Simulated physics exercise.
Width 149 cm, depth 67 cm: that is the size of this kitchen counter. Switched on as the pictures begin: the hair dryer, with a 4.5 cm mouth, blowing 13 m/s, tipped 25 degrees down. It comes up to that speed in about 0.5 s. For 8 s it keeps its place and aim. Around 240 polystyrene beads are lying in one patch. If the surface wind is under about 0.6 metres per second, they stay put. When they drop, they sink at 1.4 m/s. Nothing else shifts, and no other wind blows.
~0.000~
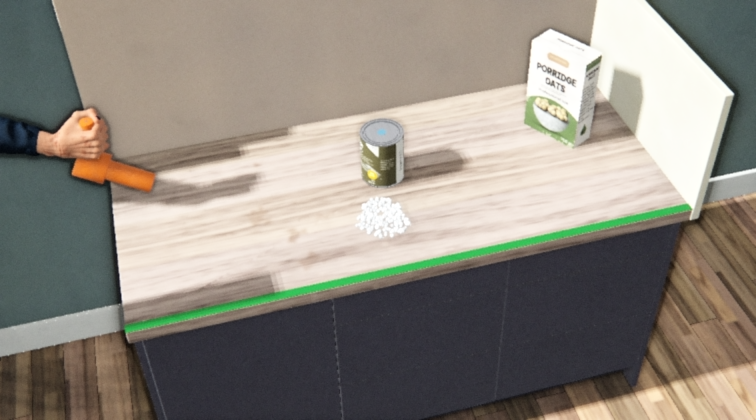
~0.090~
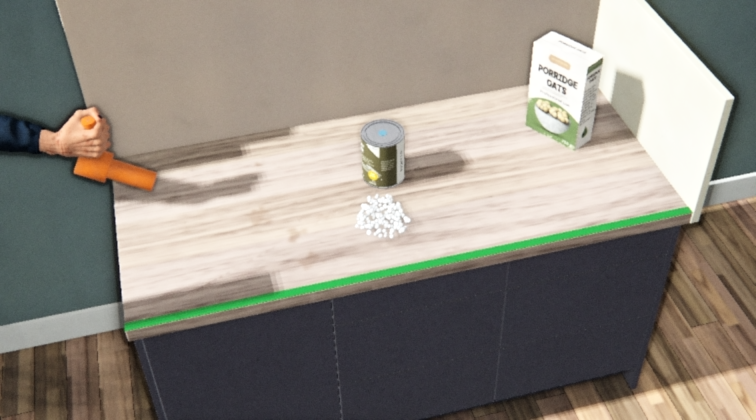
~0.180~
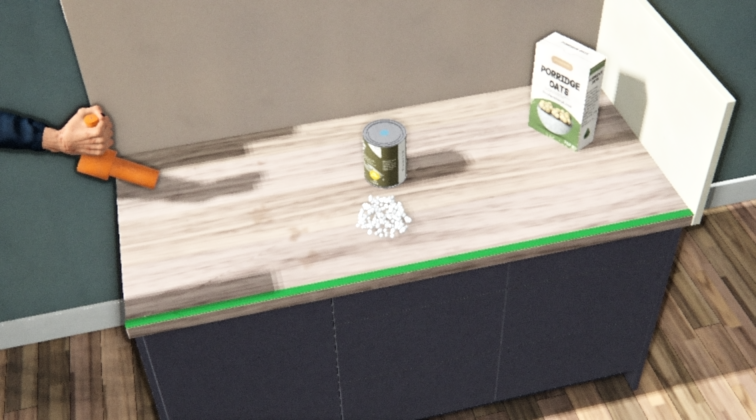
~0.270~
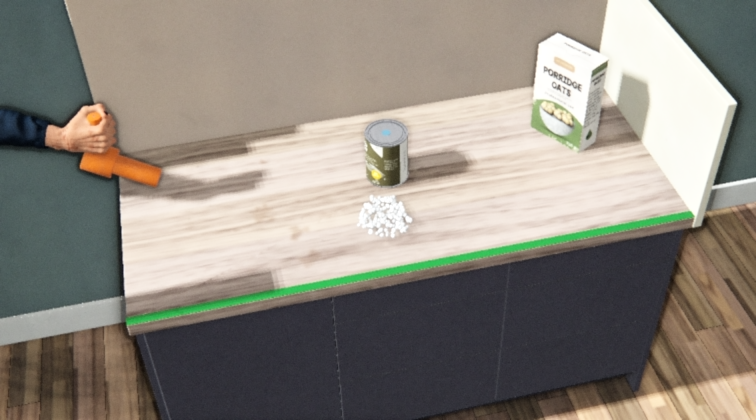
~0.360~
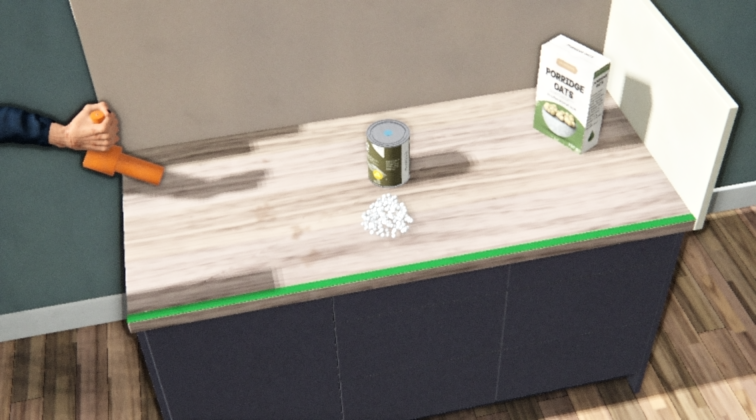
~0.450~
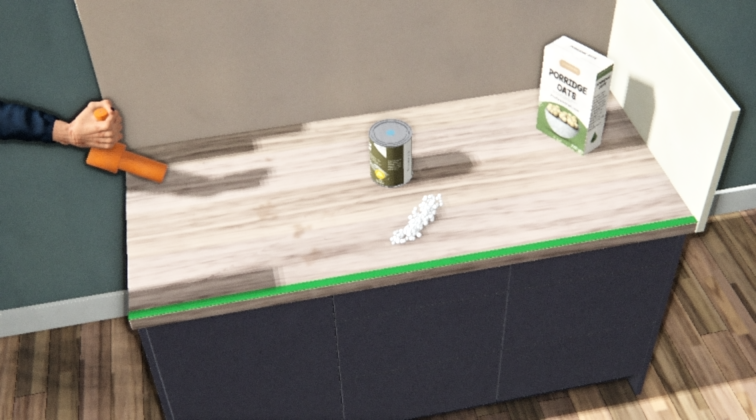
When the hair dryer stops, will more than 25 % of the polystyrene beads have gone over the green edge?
Yes.
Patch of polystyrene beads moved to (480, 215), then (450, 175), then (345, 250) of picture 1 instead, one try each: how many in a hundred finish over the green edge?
Taking the three spots in order, you'd get around 80 percent, 30 percent and 100 percent.
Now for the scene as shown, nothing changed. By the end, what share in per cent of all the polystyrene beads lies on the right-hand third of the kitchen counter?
Near 5 per cent at the end.
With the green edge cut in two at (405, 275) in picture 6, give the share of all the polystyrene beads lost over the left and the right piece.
Roughly 0 % cross the left stretch, and around 90 % the right stretch.
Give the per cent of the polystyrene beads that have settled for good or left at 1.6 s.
Estimate: Close to 90 %.
After 1.6 s the count stands so, 93 % are over the green edge.
After 2.6 s the count stands so, 95 % are over the green edge.
After 4.4 s the count stands so, 95 % are over the green edge.
After 8.0 s, at the end, 95 % are over the green edge.
